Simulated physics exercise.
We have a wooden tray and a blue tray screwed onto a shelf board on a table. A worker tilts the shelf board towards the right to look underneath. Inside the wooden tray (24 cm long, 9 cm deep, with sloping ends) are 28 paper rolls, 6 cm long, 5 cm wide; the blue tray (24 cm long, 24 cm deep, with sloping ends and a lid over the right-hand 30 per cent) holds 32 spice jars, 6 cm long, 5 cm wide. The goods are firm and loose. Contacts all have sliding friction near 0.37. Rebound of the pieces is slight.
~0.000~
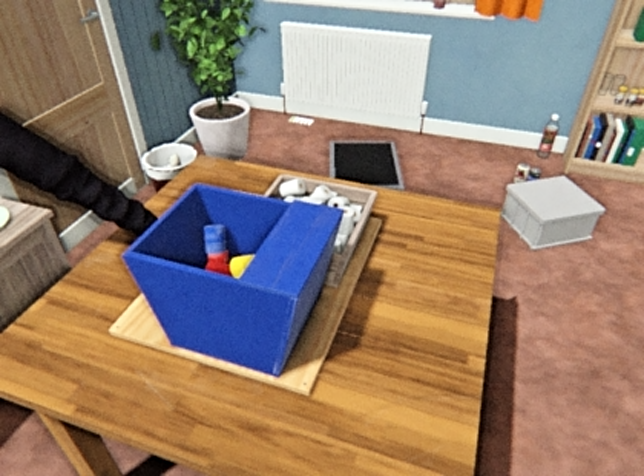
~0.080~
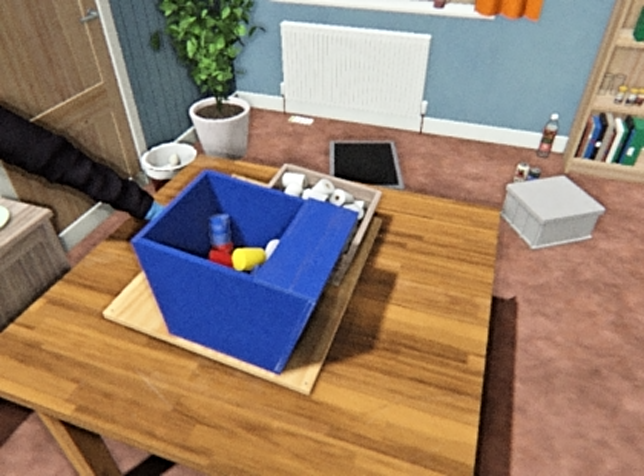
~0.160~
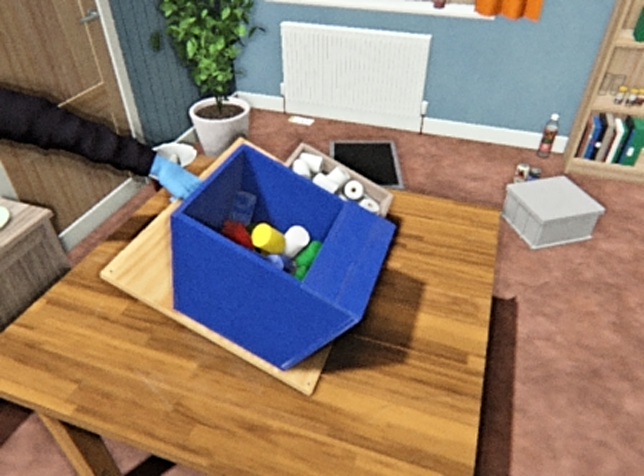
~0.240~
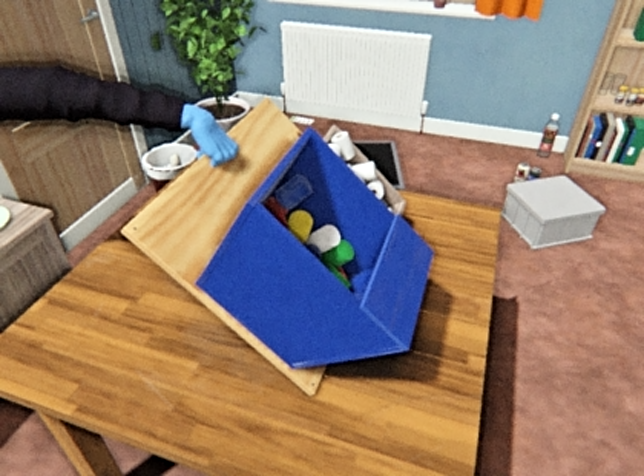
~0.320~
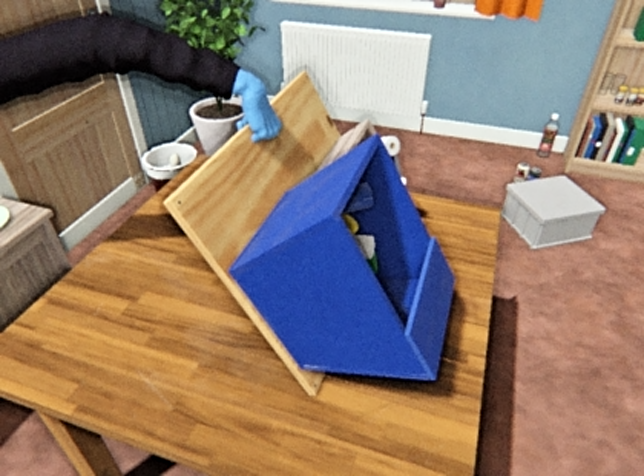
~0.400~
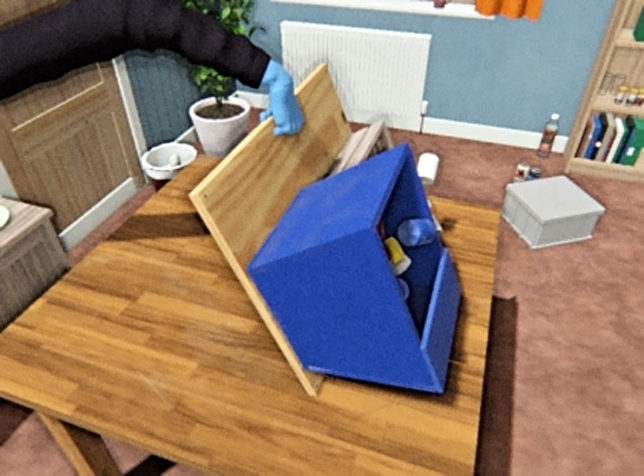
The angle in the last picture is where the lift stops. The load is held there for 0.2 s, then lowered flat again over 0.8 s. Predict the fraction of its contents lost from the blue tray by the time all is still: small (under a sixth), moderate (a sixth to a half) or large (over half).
Small.
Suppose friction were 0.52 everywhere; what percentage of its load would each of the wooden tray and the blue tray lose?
That would cost the wooden tray 70 and the blue tray 10 per cent of the load.
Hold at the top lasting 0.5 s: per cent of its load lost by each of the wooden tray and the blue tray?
With that change, wooden tray sheds 70 percent and blue tray sheds 0 percent.
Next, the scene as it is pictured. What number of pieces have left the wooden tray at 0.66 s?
Wooden tray: Roughly 20 out by then.
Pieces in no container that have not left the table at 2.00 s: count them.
Roughly 10 of them.
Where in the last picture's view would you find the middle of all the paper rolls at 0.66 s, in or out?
Their middle is at about (430, 249).
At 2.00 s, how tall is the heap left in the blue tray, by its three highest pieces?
15 cm or so.
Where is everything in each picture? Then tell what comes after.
In the first frame (each is followed by its nearest rim corner in this view, unless another is named), blue tray, (292, 295); wooden tray (by its farthest rim corner), (284, 175); 0° from level; none out.
Blue tray, (310, 298); wooden tray, (288, 165); 7° from level, in the second frame.
Blue tray, (353, 315); 24° from level, in the third frame.
Blue tray, (400, 343); 43° from level, in the fourth frame.
Blue tray, (428, 372); 60° from level, in the fifth frame.
Blue tray, (436, 384); 67° from level; 8 out, in the sixth frame.
After 0.66 s, tilt 66°; wooden tray 9 in, 19 out and blue tray 31 in, 1 out.
After 0.98 s, tilt 36°; wooden tray 8 in, 20 out and blue tray 31 in, 1 out.
After 1.42 s, tilt 0°; wooden tray 8 in, 20 out and blue tray 31 in, 1 out.
Final count (at 2.00 s), wooden tray 8 in, 20 out and blue tray 31 in, 1 out. Asked share, 1 of 32, 3 per cent.
